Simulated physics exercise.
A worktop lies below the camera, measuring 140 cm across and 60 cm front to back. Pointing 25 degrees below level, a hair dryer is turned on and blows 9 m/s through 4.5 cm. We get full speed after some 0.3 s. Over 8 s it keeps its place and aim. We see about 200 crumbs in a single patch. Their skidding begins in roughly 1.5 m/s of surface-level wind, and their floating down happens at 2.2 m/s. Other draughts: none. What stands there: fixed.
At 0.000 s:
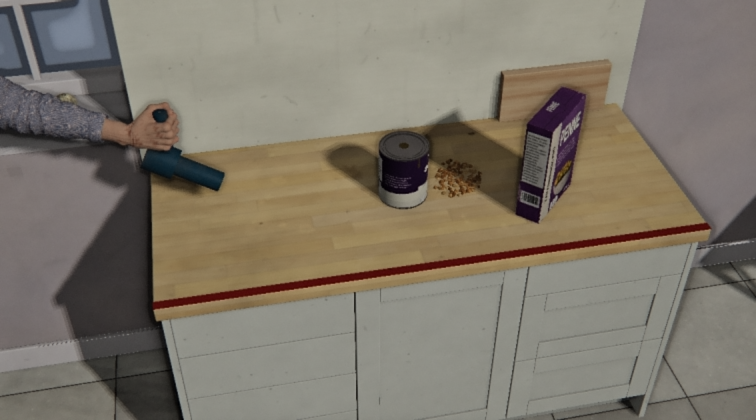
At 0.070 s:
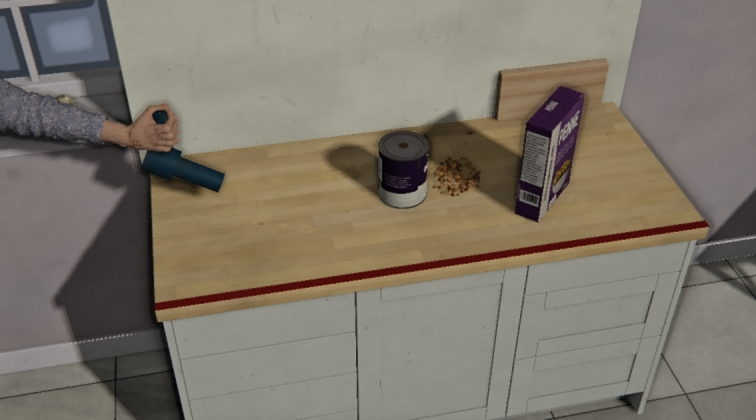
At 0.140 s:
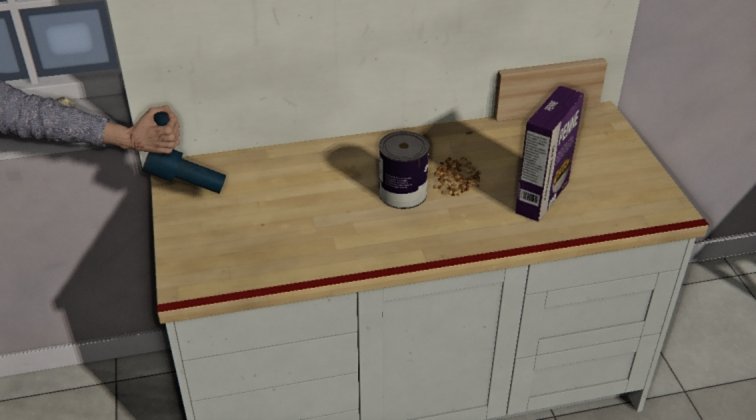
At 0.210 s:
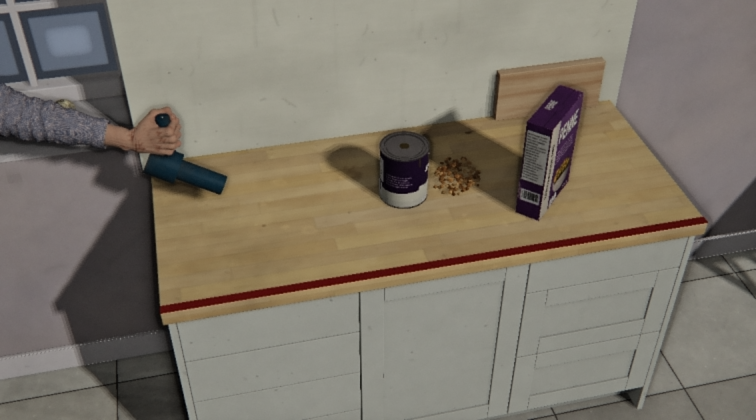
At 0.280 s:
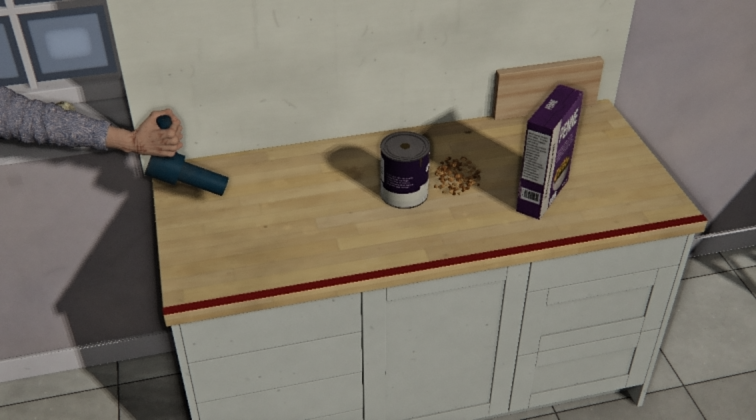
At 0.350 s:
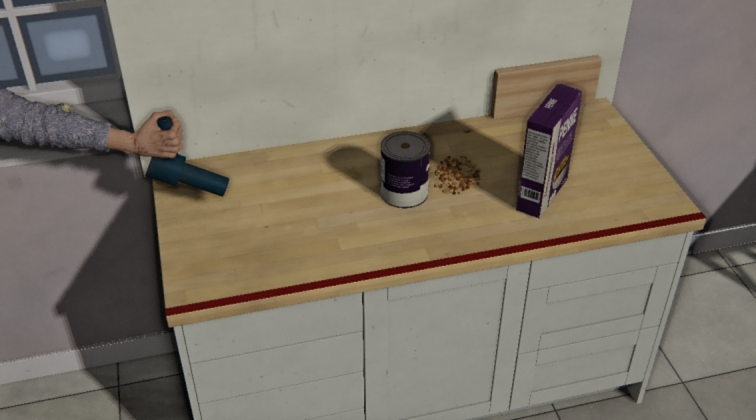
The clip opens on a wooden worktop with a red front edge, where a hand at the left holds a blue hair dryer pointing toward a tin, a patch of crumbs and a purple carton. The view shifts very slightly, while the hand, the crumbs and everything else stay still throughout.
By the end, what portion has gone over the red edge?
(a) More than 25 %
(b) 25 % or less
Option b: 25 % or less.
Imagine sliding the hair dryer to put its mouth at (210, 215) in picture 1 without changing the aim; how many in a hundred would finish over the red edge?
Estimate: About 0 %.
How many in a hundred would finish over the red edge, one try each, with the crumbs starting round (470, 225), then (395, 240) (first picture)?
80 %, 100 %.
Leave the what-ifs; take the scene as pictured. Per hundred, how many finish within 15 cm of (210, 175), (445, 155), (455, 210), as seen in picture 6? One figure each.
I would say some 0 %, 70 % and 60 % respectively.
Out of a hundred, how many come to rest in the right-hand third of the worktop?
About 10 percent.
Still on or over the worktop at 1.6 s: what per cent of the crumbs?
That works out to roughly 100 % remaining.
After 1.6 s the count stands so, 0 % are over the red edge; the middle of those still in play is near (460, 177).
After 2.6 s the count stands so, 0 % are over the red edge; the middle of those still in play is near (460, 177).
After 4.4 s the count stands so, 0 % are over the red edge; the middle of those still in play is near (461, 175).
After 8.0 s, at the end, 0 % are over the red edge; the middle of those still in play is near (461, 175).
